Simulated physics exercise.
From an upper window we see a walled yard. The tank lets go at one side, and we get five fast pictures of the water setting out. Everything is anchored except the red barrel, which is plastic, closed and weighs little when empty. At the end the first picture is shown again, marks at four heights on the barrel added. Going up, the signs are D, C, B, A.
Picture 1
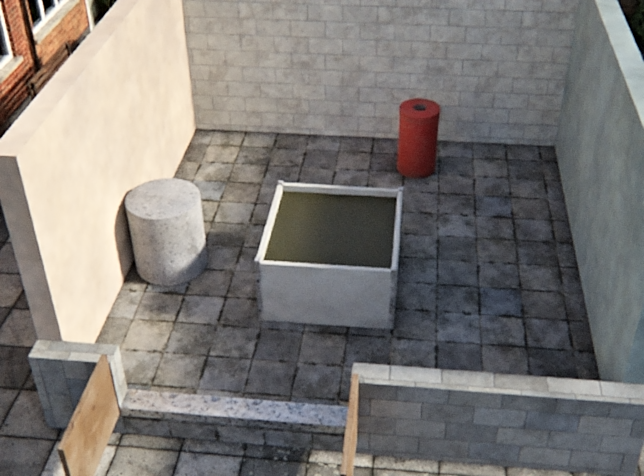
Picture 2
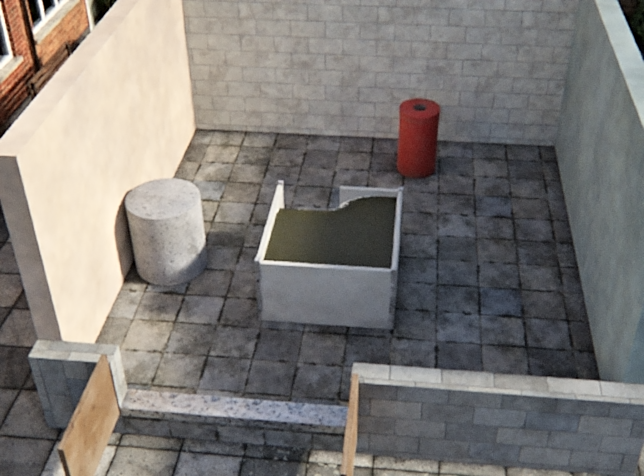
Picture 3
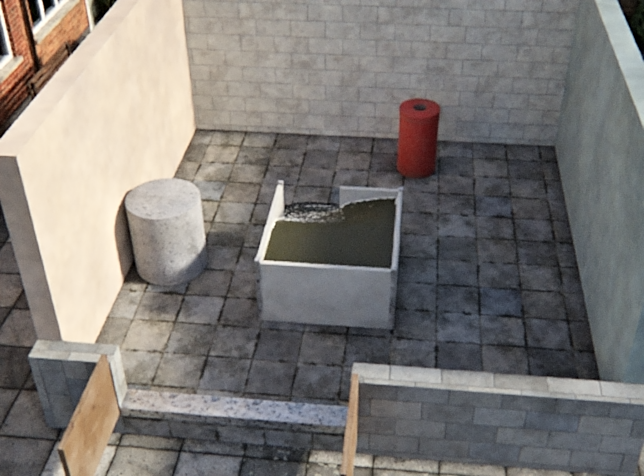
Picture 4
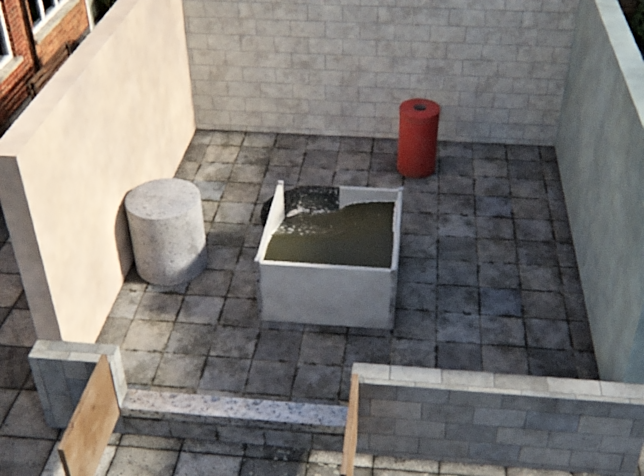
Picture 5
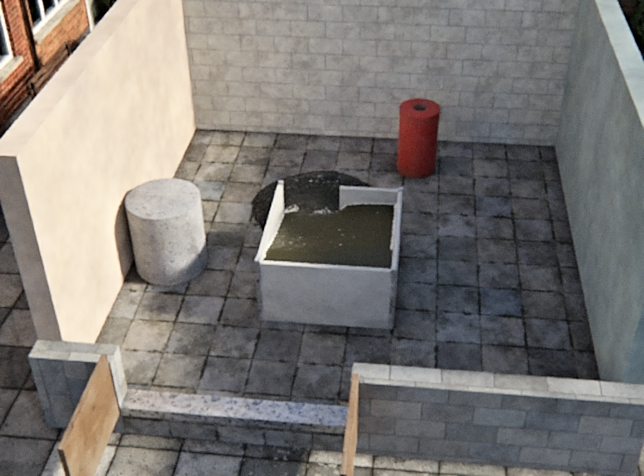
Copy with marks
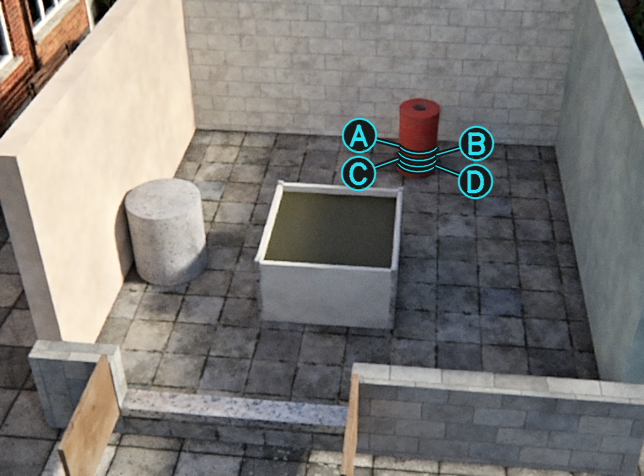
A white square tank opens at the back and dark water spreads onto the paving behind it.
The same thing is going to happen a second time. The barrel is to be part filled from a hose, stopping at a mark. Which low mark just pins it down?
Take D.
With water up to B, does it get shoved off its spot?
No, that is safe.
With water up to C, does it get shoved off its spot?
No.
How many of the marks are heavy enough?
All four.
On the marked copy, A at (417, 153); B at (417, 160); C at (416, 166); D at (416, 171); from the bottom up D, C, B, A.
If A is chosen, it does not move.
If B is chosen, it does not move.
If C is chosen, it does not move.
If D is chosen, it does not move.
